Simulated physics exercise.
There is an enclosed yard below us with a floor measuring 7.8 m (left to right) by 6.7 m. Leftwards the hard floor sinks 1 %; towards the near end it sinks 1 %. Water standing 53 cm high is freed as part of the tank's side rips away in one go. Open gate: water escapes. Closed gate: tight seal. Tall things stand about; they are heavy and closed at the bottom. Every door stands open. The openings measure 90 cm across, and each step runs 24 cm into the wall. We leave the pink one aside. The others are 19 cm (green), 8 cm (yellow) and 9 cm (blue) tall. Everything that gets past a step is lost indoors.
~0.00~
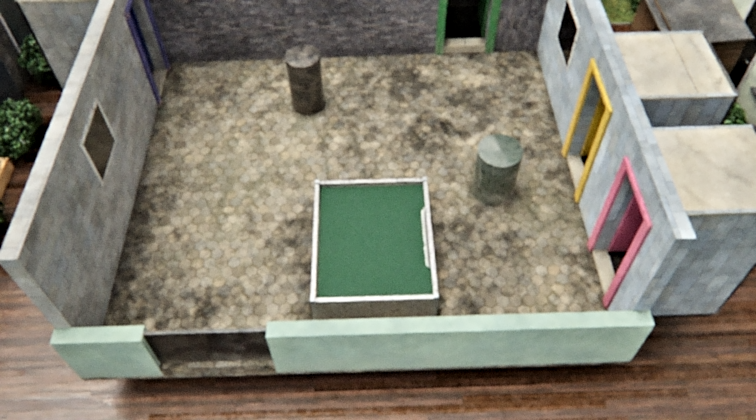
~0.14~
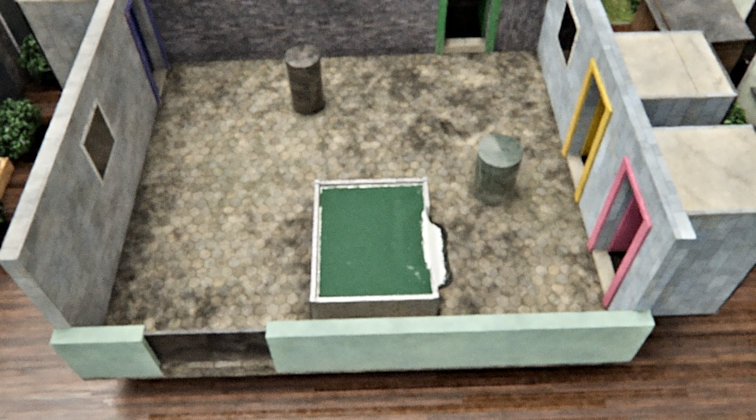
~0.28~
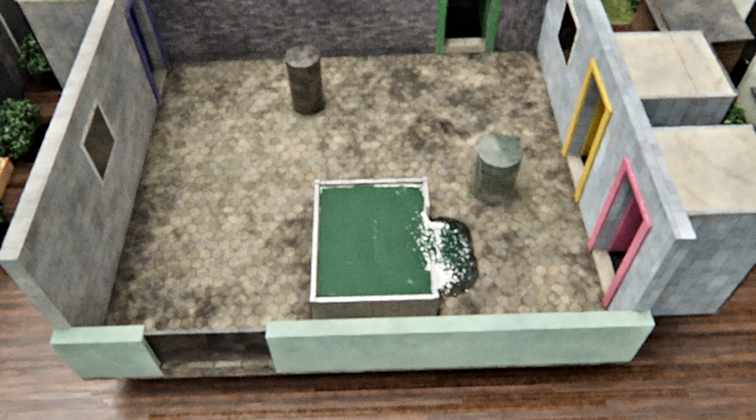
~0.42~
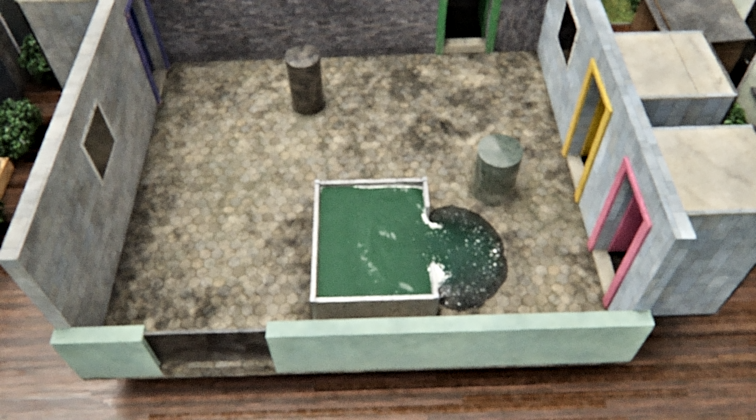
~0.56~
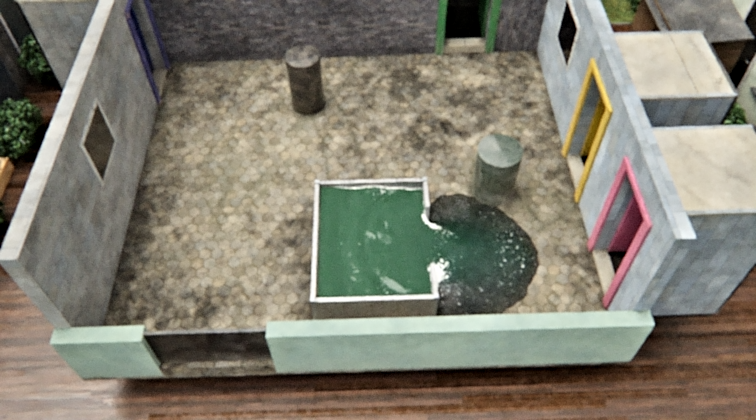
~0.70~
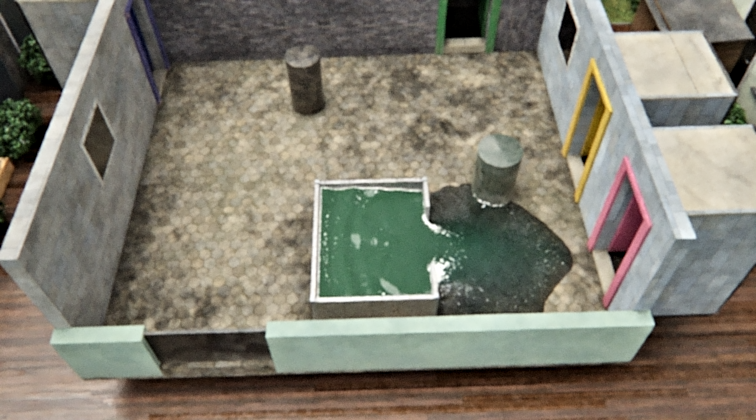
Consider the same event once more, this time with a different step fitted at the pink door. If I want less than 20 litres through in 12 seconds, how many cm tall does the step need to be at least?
You would need about 20 cm.
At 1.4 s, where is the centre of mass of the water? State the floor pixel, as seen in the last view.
Roughly (417, 259).
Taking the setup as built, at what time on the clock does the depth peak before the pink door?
Peak time: Around 2.4 s.
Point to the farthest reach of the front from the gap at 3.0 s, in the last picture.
The tip of the flood lies near (541, 74).
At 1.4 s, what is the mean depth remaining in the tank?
The mean depth is about 37 cm.
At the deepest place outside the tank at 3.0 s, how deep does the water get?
About 22 cm at most.
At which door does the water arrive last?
Final door: Blue.
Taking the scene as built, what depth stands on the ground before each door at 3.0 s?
Centimetres: Green = 0, yellow = 11, blue = 0, pink = 21.
After 1.4 s water covers 15 % of the floor, deepest (30 cm) near (436, 253); 13 cm at the pink door, 23 litres in over its 6 cm step.
After 3.0 s water covers 25 % of the floor, deepest (22 cm) near (569, 258); 21 cm at the pink door, 169 litres in over its 6 cm step.
After 12.0 s water covers 85 % of the floor, deepest (8 cm) near (97, 356); 6 cm at the pink door, 313 litres in over its 6 cm step.
At the pink door as built, the water arrived by 0.9 s and peaked near 24 cm at 2.4 s.
Run again over the same 12 s with other heights there, 38 litres in over 17.5 cm, 4 litres over 23.5 cm. The limit of 20 litres is kept from about 20 cm up.
